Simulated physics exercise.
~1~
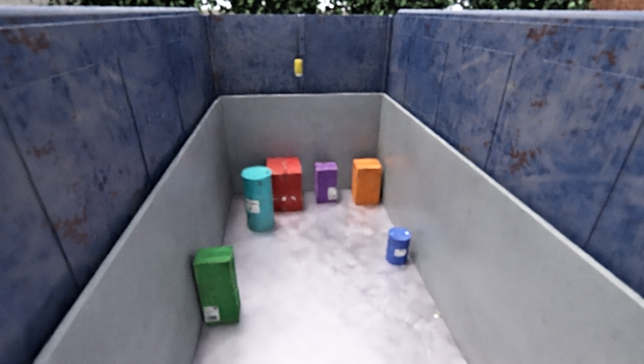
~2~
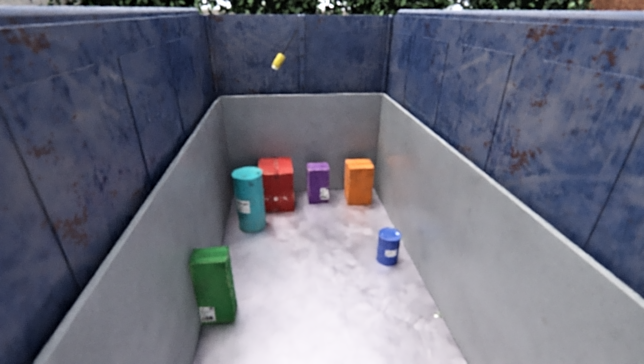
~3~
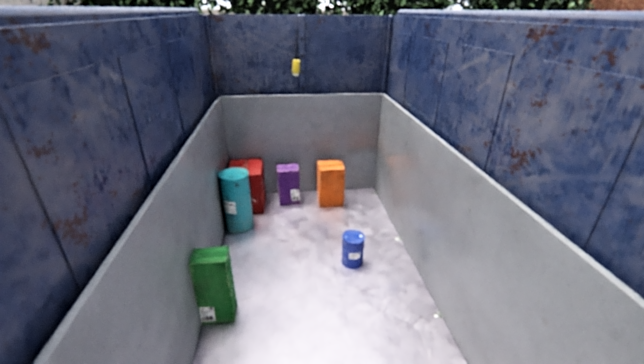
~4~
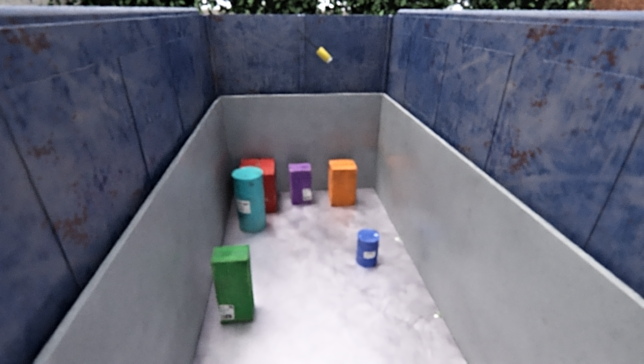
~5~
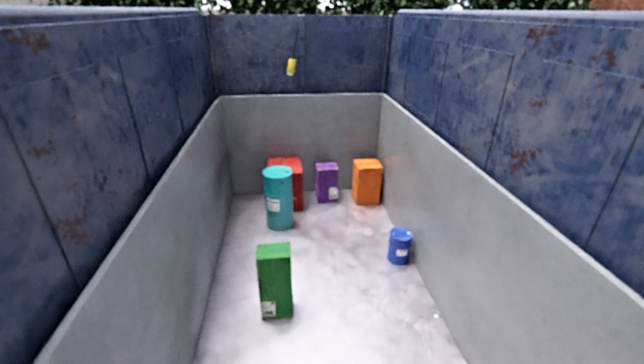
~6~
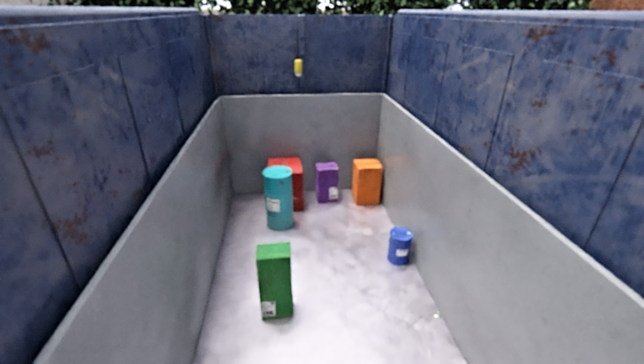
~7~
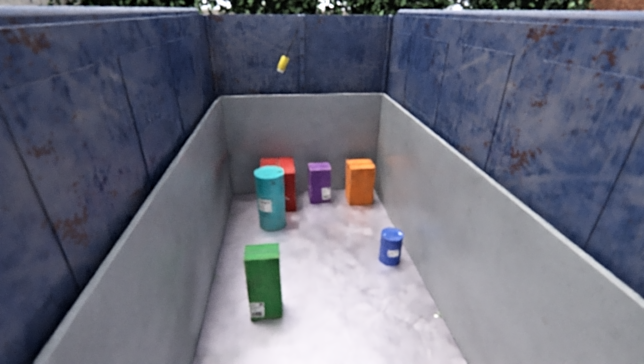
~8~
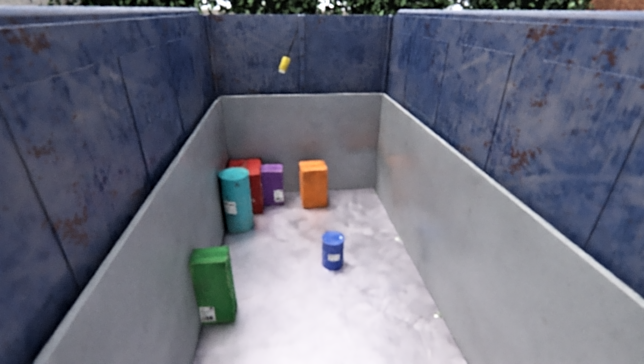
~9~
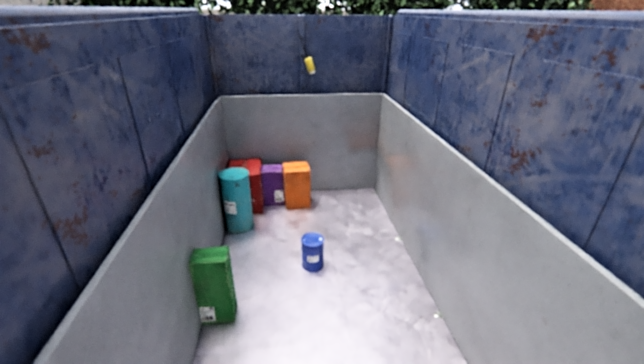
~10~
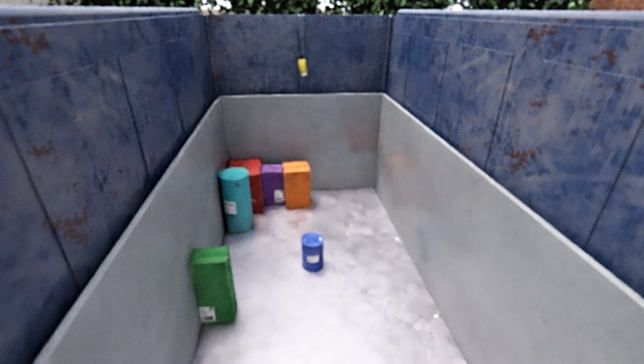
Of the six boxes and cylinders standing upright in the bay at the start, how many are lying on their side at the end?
None of them are lying on their side. All six slide about but are still upright at the end.
